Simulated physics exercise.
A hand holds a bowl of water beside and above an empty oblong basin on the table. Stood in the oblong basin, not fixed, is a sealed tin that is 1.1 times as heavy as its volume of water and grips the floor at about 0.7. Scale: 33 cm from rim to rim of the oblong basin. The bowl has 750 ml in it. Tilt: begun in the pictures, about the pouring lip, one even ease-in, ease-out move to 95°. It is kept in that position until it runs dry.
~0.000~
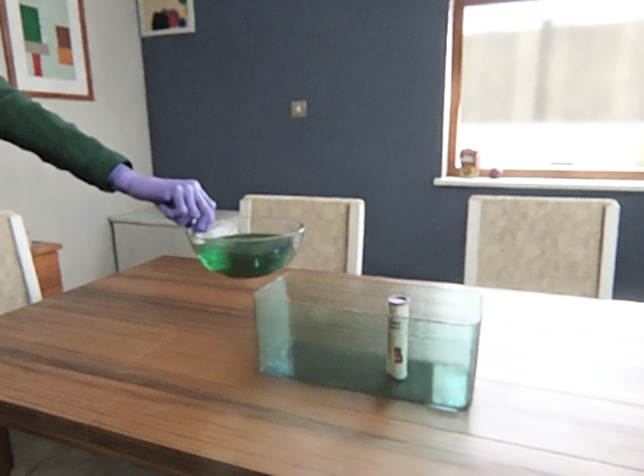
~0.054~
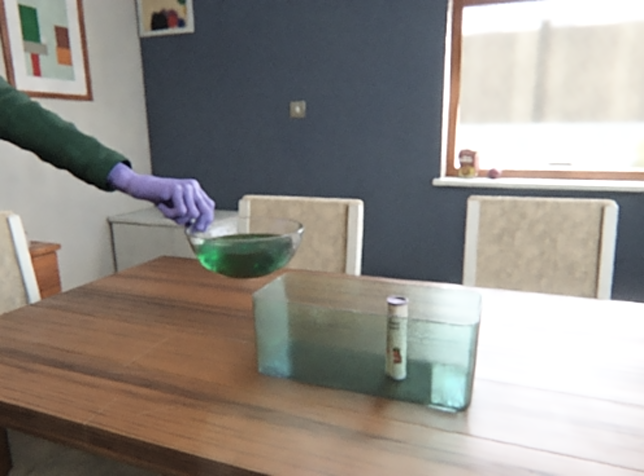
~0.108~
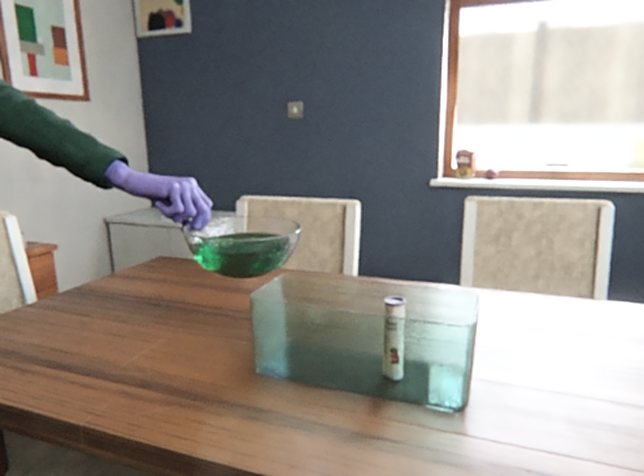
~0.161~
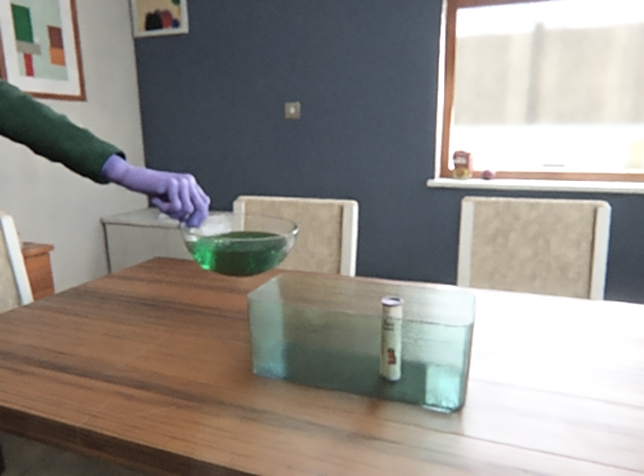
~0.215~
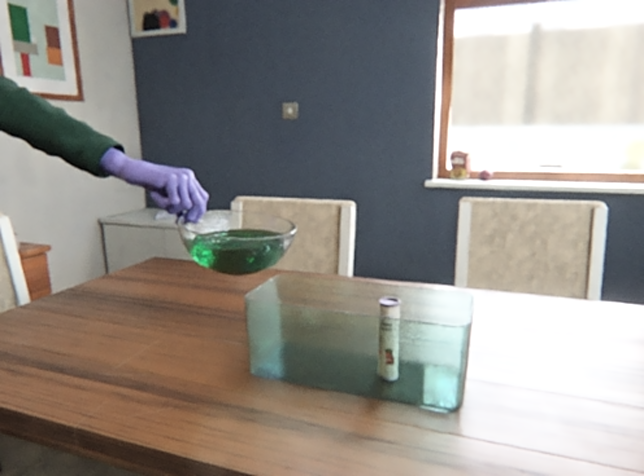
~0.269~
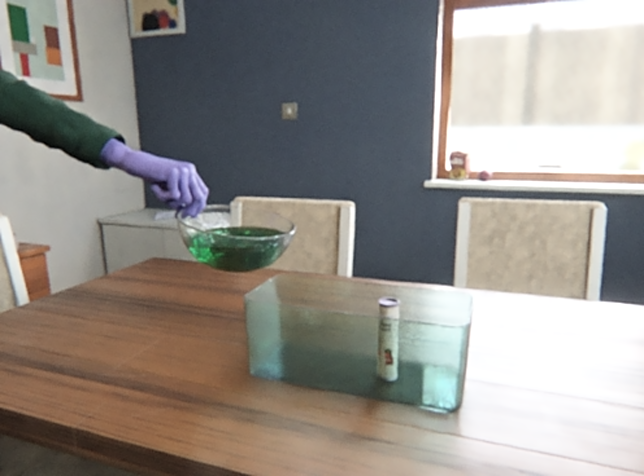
To begin with, a purple-gloved hand holds a clear bowl of green liquid level, above and to the left of an oblong glass basin with a small tin standing in it. Then the hand slowly tilts the bowl slightly towards the basin, while the view drifts a little and the basin and tin stay put on the wooden table.
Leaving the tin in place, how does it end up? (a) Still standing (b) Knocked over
The answer is a.
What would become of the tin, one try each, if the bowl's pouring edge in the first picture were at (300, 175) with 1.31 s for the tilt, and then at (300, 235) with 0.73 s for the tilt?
First it stays up; then it topples.
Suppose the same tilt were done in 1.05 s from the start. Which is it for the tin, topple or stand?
Then the tin does not tip.
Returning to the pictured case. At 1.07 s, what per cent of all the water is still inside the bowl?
Around 5 percent of it.
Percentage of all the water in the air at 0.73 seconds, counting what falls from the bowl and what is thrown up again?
It comes to roughly 30 per cent.
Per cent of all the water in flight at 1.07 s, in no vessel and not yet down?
Around 14 percent of the liquid.
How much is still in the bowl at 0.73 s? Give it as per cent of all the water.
I'd put it near 62 percent.
By 0.73 s the tilt is 56° and 62 per cent is still to pour; the tin stands where it began.
By 1.07 s the tilt is 87° and 5 per cent is still to pour; the tin stands where it began.
By 1.42 s the tilt is 95° and 0 per cent is still to pour; the tin stands where it began.
By 1.81 s the tilt is 95° and 0 per cent is still to pour; the tin stands where it began.
At rest the tin stands where it began.
